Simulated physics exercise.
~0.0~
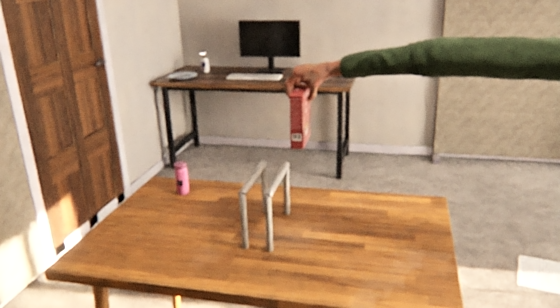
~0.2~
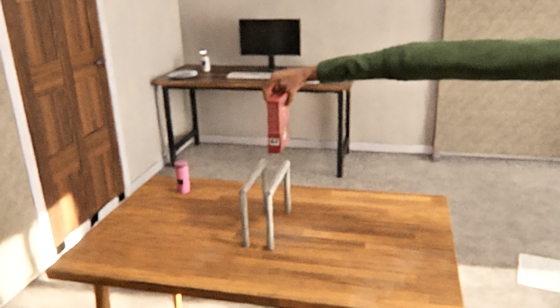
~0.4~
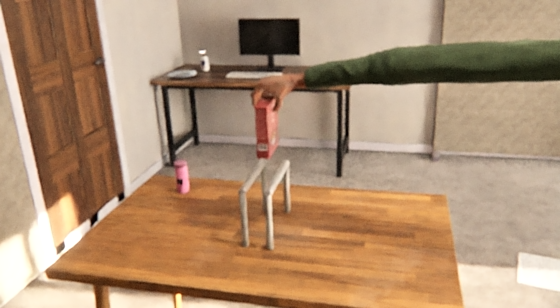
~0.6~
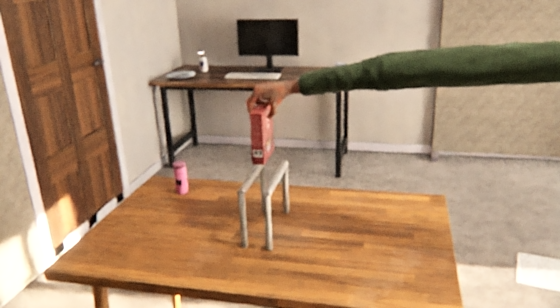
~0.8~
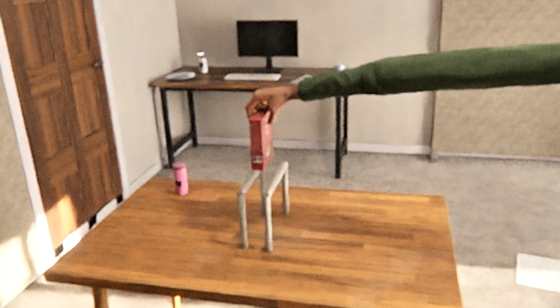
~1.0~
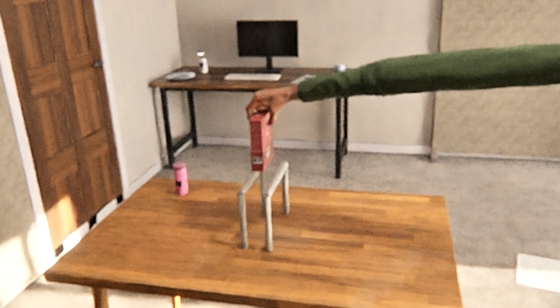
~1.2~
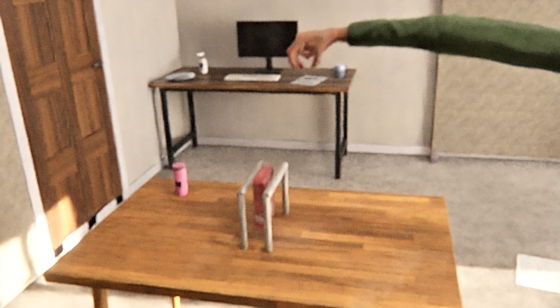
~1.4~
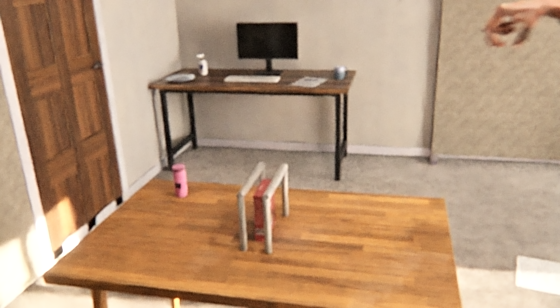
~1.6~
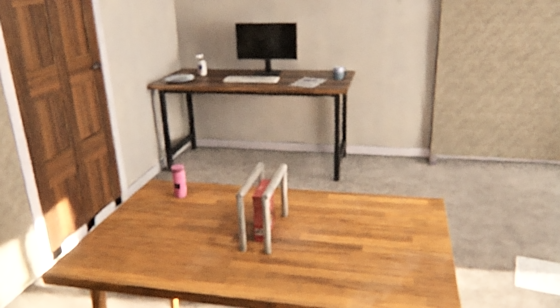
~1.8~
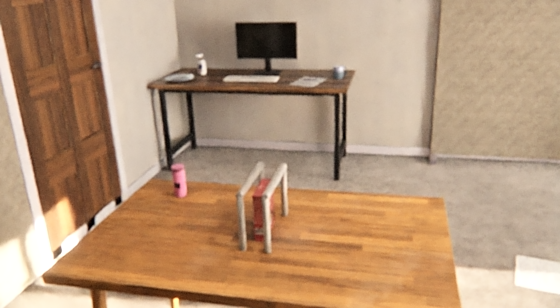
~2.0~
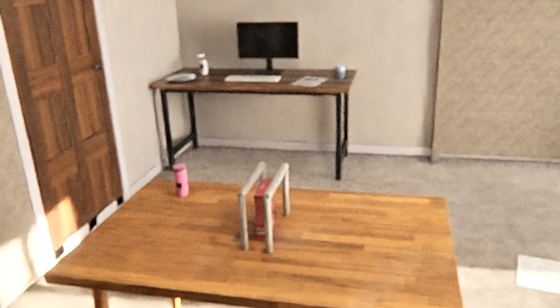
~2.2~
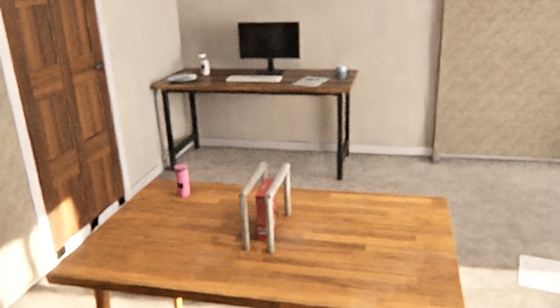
The clip opens on a wooden table holding a grey metal stand with a narrow gap in its top and a pink shaker to its left, with a desk and monitor behind. A hand in a green sleeve reaches in from the right, holding a red packet upright. It carries the packet left, lowers it over the gap and pauses there. The fingers let go, and the packet drops through between the bars as the arm draws back out to the right. The packet ends upright and still between the stand's legs, while the pink shaker has stayed in its place.
